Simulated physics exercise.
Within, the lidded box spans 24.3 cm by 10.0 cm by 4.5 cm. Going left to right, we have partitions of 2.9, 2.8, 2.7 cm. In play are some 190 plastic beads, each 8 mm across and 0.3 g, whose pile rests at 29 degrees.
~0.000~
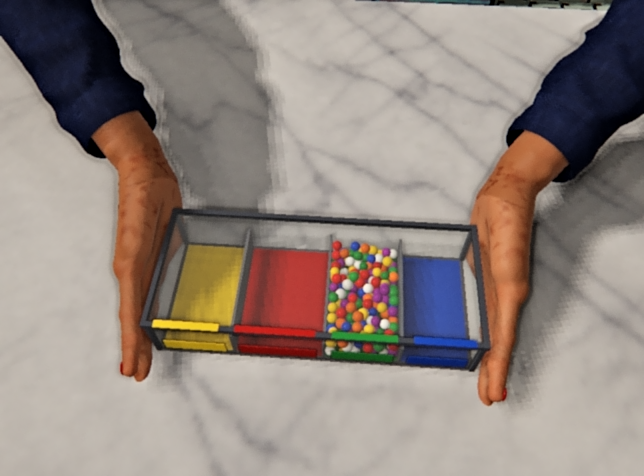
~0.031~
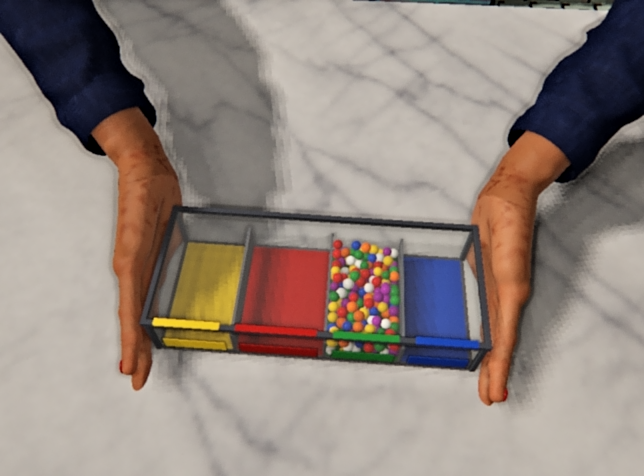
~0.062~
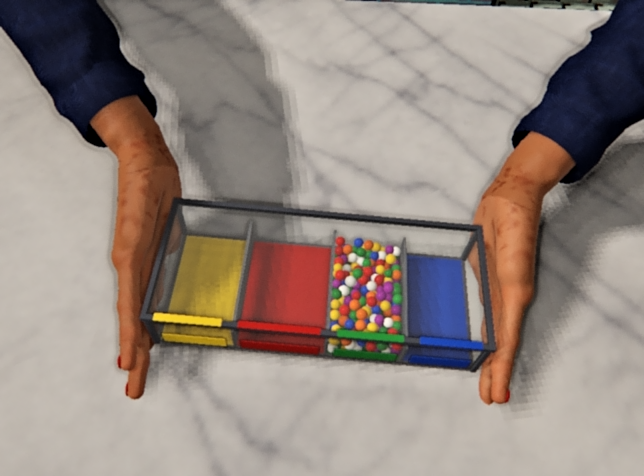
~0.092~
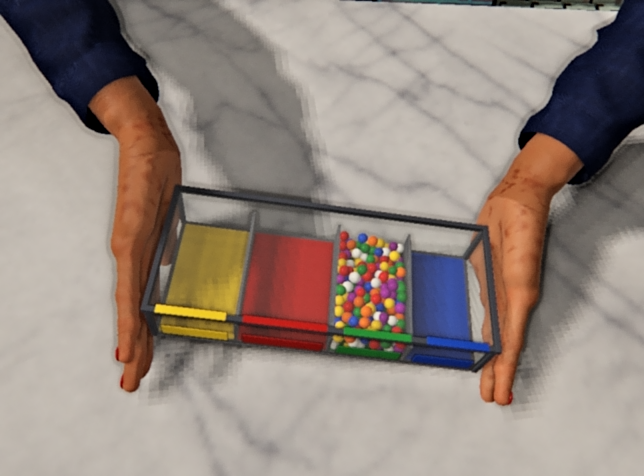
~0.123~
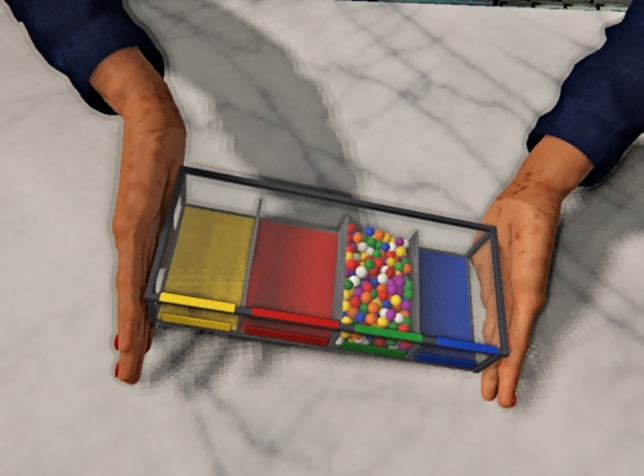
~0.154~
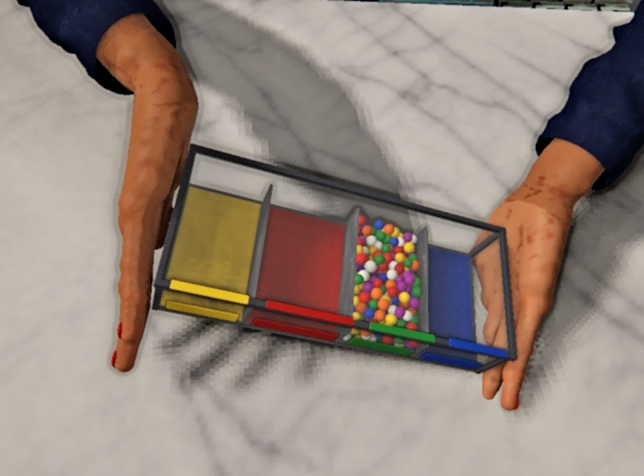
At the start, two hands hold a clear box level above a marble surface, its yellow, red, green and blue sections in a row, with colourful beads filling the green one. The hands then tilt the box, slowly at first and then faster, raising its left end while the beads stay in the green section.
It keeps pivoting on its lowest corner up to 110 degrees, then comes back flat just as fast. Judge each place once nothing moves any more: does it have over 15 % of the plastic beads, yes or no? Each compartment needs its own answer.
Red: No, blue: Yes, green: Yes, yellow: No.
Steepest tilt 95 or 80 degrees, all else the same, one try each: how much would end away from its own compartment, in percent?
55 % and 45 %.
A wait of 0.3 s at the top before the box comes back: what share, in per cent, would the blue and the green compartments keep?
You'd end up with blue at 50 per cent and green at 50 per cent.
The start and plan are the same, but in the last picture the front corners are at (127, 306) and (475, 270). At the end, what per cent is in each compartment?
Red 15; blue 0; green 65; yellow 20.
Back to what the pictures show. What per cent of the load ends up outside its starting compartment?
I'd put it at about 55 per cent.
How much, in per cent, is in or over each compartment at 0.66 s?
The split is red at 0, blue at 35, green at 65 and yellow at 0 per cent.
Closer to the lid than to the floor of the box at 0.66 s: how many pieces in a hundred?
About 70 per cent.
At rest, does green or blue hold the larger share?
The larger amount is in the blue one.
After 0.66 s, tilt 110 degrees; blue 35 %, green 65 %.
After 1.00 s, tilt 48 degrees; blue 50 %, green 50 %.
After 1.44 s, tilt 0 degrees; blue 55 %, green 45 %.
In the end, at 1.9 s, red 0 %, blue 55 %, green 45 %, yellow 0 %.
